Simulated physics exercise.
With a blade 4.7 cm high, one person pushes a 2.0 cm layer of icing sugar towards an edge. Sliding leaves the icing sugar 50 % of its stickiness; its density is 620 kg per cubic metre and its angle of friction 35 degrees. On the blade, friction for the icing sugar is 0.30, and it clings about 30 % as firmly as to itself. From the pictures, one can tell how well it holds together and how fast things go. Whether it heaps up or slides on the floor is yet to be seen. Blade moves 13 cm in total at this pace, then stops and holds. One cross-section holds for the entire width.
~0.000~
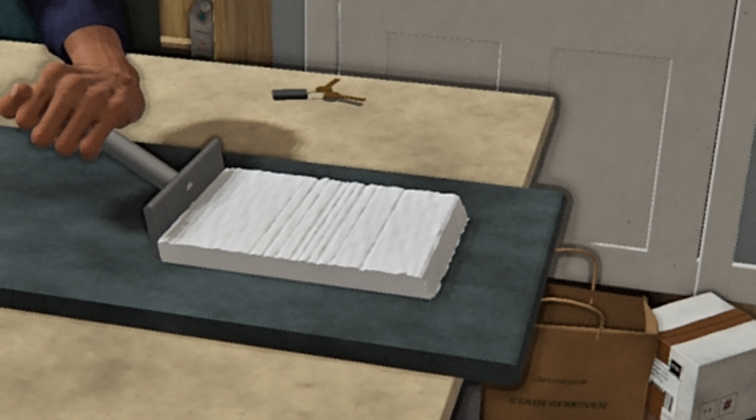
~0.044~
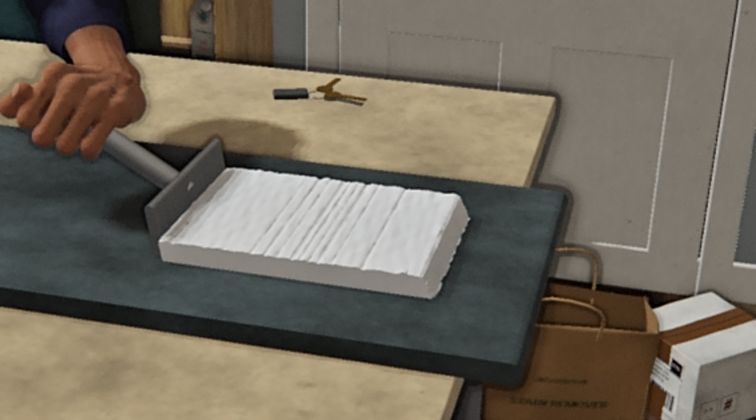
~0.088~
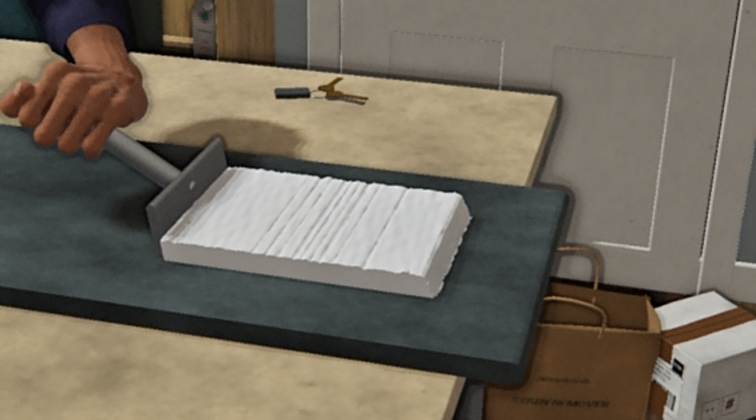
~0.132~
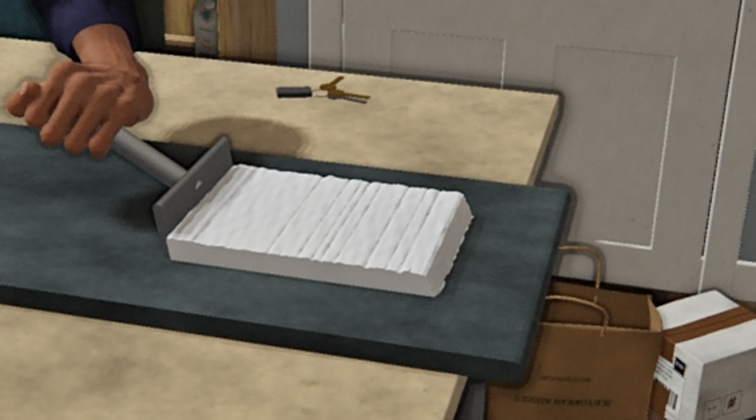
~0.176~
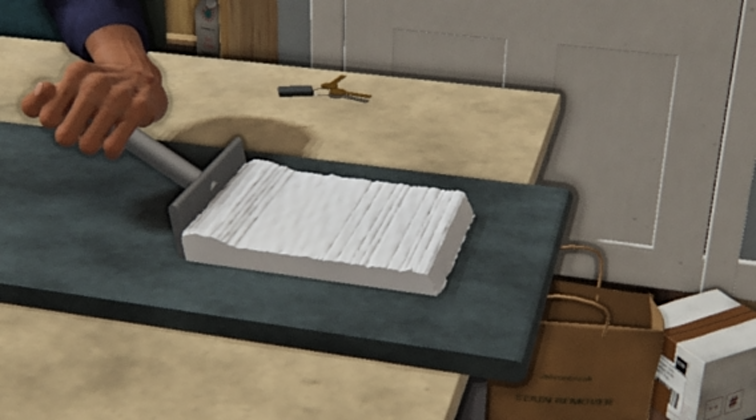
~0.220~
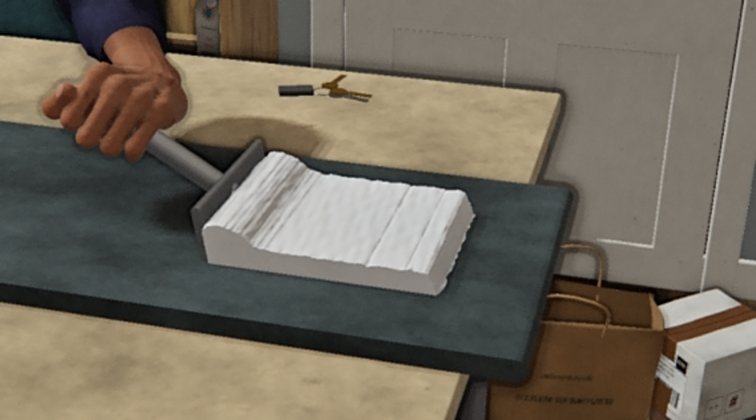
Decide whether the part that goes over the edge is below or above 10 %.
The part going over the edge ends up short of 10 %.
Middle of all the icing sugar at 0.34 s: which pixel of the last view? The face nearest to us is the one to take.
It sits close to (330, 261).
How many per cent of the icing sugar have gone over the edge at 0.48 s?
About 0 percent.
By 0.34 s, 0 % has gone over the edge.
By 0.48 s, 0 % has gone over the edge.
By 0.61 s, 0 % has gone over the edge.
By 0.75 s, 0 % has gone over the edge.
By 0.81 s, at the end, 0 % has gone over the edge.
